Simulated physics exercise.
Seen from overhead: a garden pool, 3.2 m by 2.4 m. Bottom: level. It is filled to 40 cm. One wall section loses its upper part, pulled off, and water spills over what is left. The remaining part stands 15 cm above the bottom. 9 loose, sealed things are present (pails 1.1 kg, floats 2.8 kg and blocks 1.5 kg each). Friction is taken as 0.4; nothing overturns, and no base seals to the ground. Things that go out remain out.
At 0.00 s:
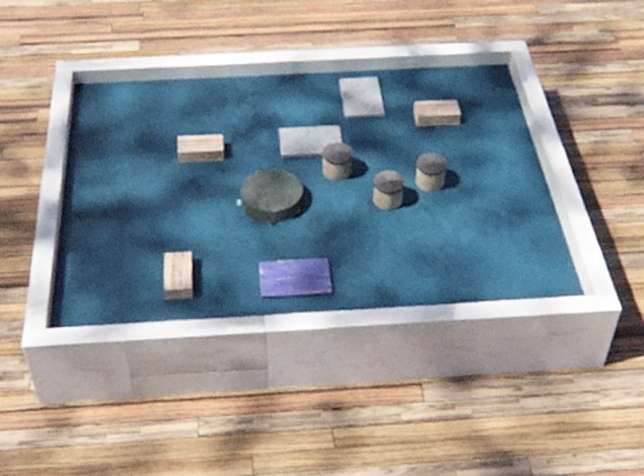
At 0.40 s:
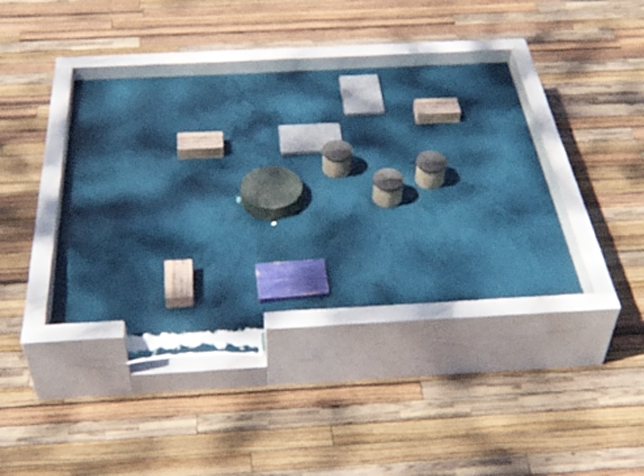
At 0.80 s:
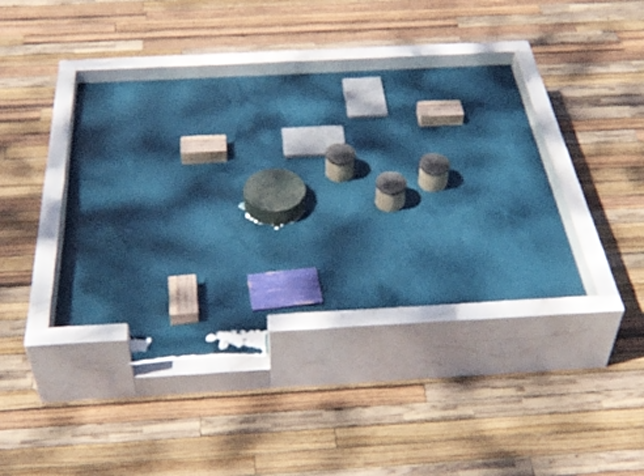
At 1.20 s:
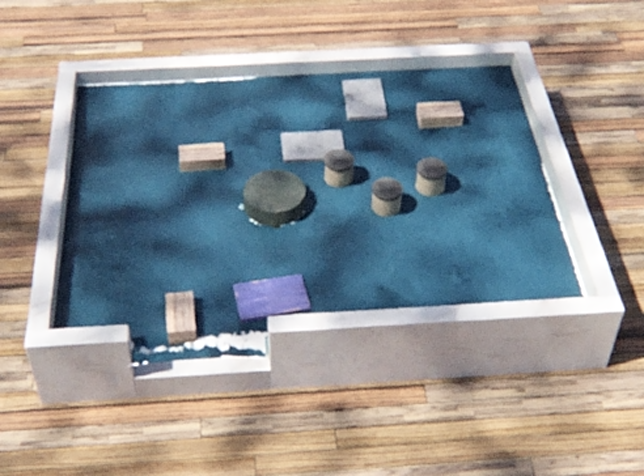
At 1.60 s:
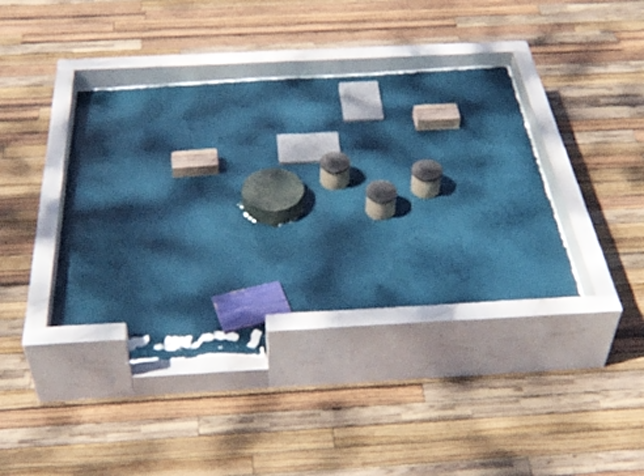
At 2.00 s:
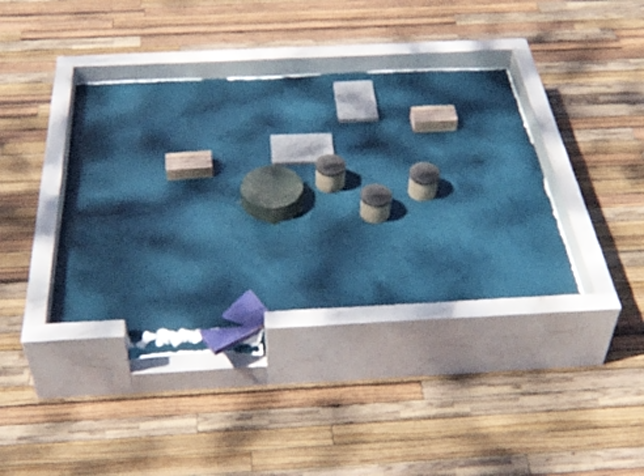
To begin with, blue, pale and wooden pieces float around a round dark block in a walled pool. Part of the front wall's upper section is gone and water pours over the gap; a wooden block drifts to it and disappears, then the blue float slides left and tilts at the opening.
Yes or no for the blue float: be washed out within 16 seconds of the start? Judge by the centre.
Blue float: Out.
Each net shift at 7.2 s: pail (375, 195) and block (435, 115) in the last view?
Log: Item 1 = 50 cm; item 2 = 20 cm.
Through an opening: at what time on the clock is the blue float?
Close to 2.0 s, I'd say.
After 3.2 s the blue float has gone out; 2 of 9 are out; 7 afloat.
After 7.2 s the blue float has gone out; 2 of 9 are out; 7 afloat.
After 12.0 s the blue float has gone out; 2 of 9 are out; 7 afloat.
After 16.0 s the blue float has gone out; 2 of 9 are out; 7 afloat.
